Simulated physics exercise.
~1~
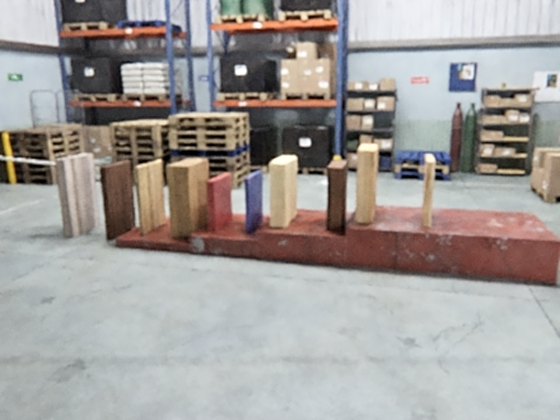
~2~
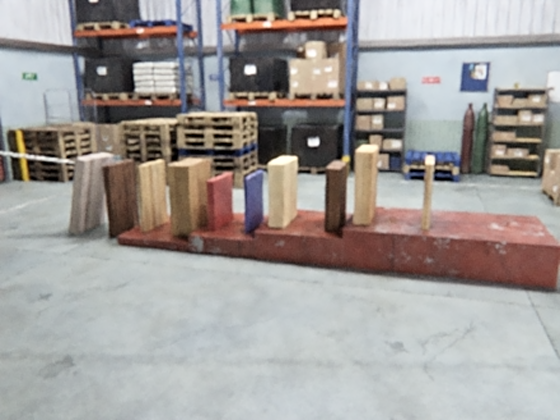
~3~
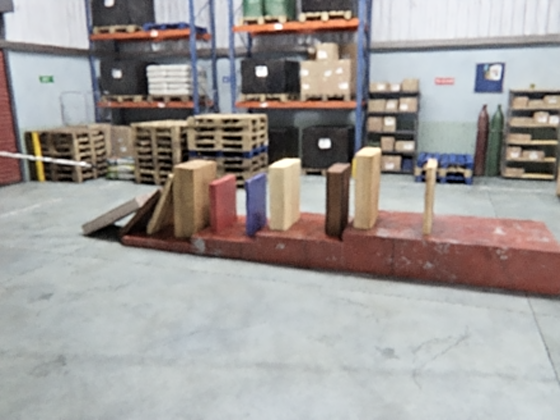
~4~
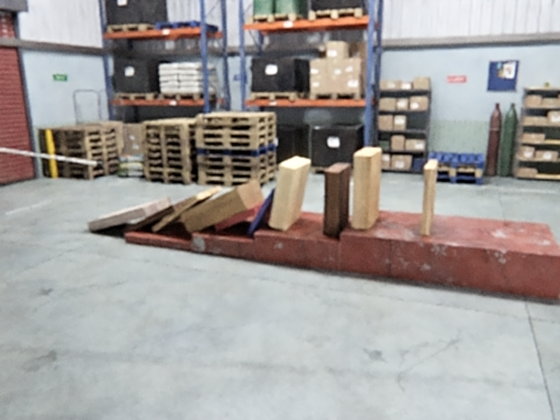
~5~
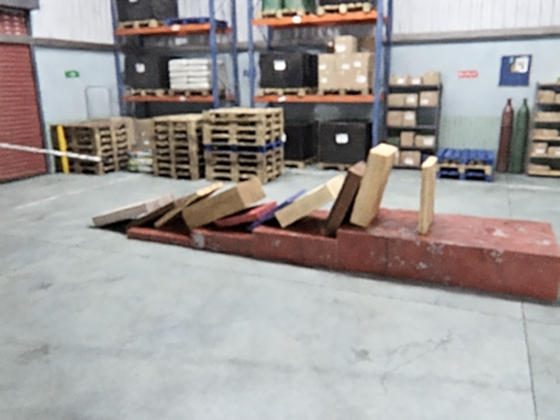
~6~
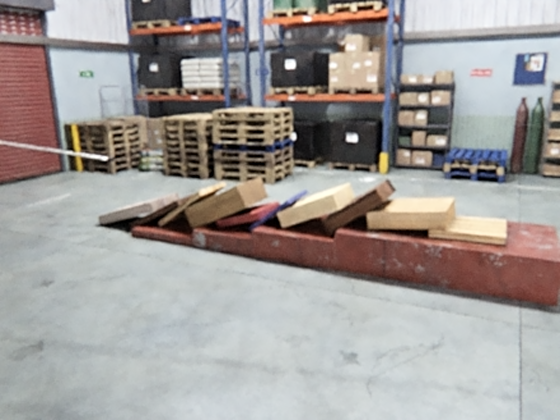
A row of thick upright boards on low red steps in a warehouse topples from left to right, each leaning into the next, the red one falling before the blue, until the last drops flat on the top step and none is left standing.
